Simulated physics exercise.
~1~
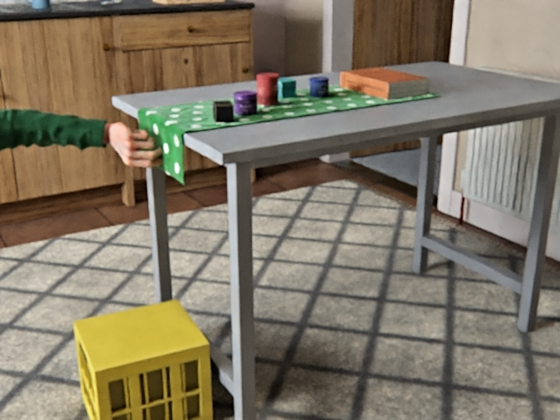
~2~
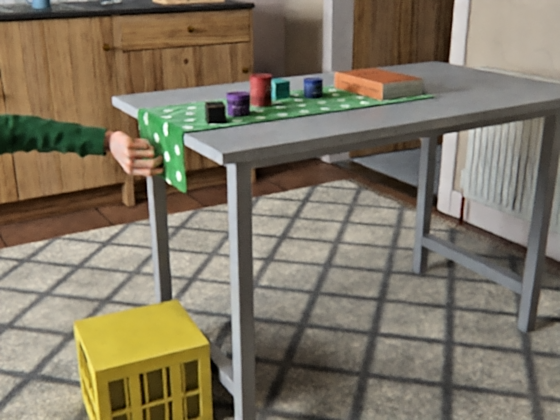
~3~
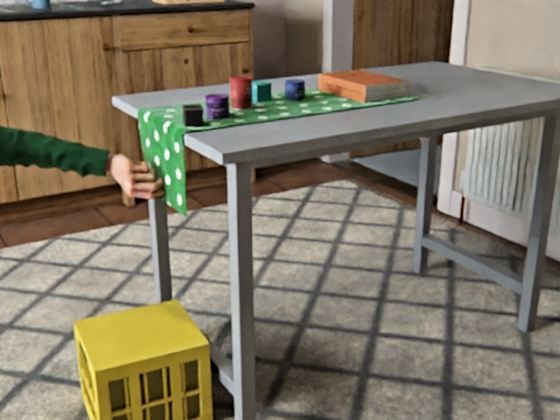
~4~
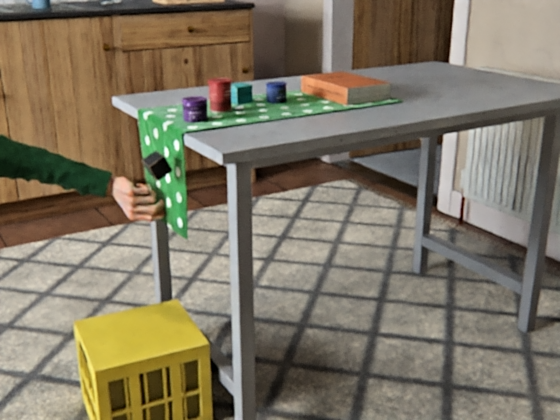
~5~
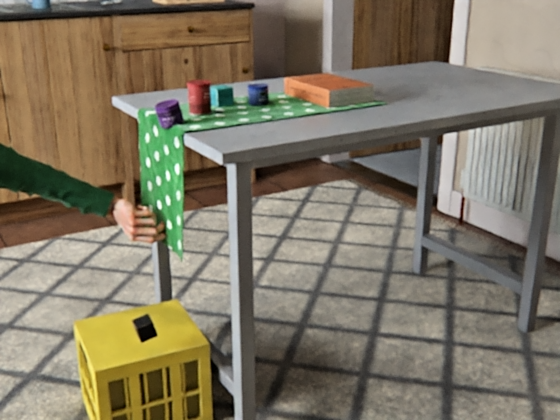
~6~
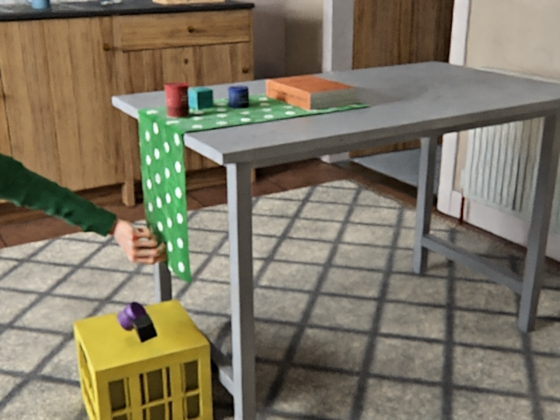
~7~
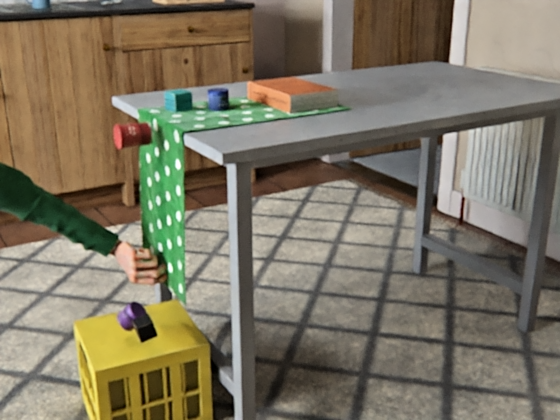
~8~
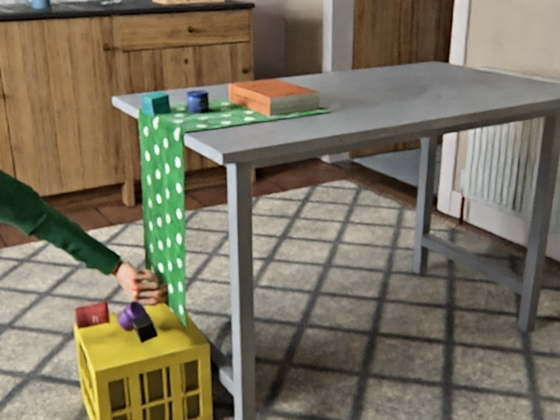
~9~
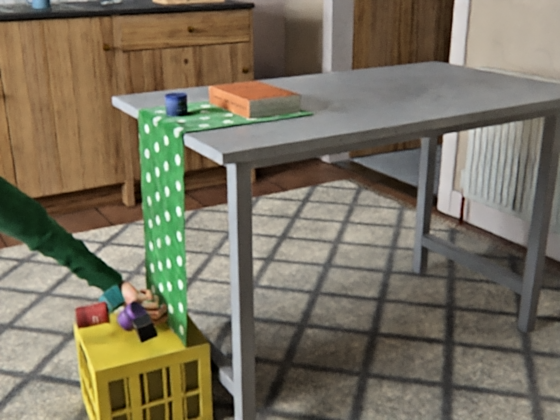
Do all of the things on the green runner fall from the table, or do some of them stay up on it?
Some of them stay up on it. Four things fall onto the yellow crate, while the blue pot and the orange block are still on the table at the end.
